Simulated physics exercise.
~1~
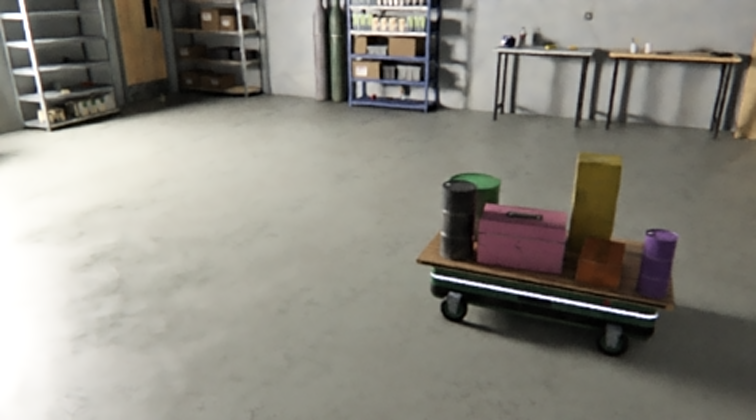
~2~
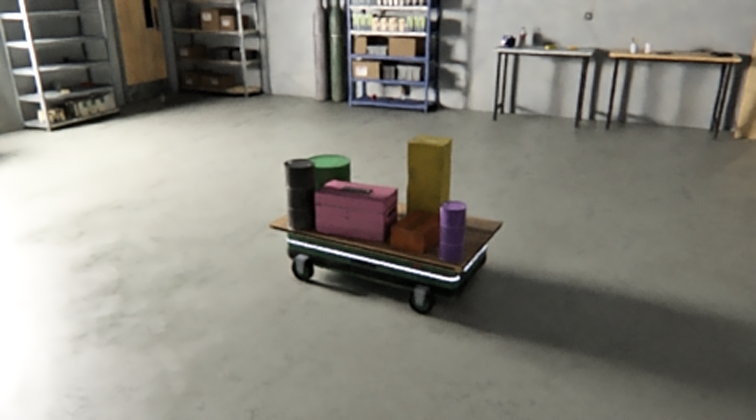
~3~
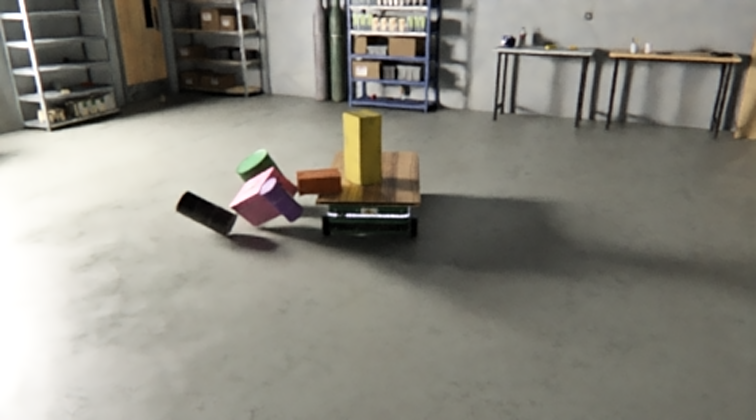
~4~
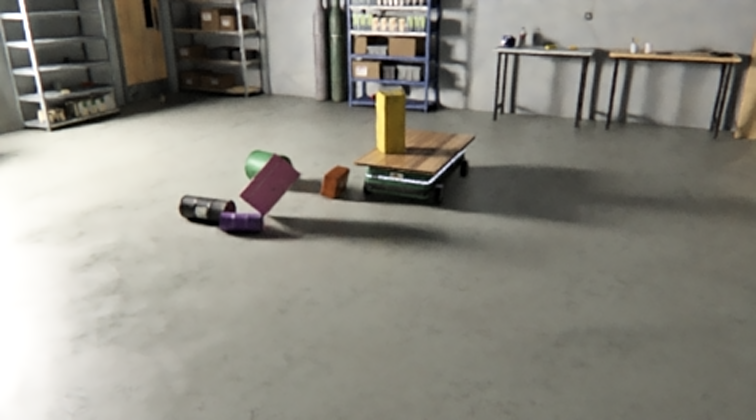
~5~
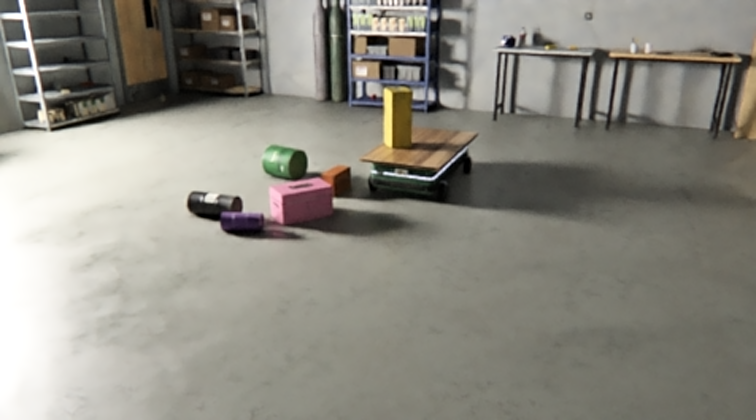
Loaded cart turning sharply across a workshop floor, spilling canisters, pail, toolbox and parcel, then stopping with only the yellow box aboard.
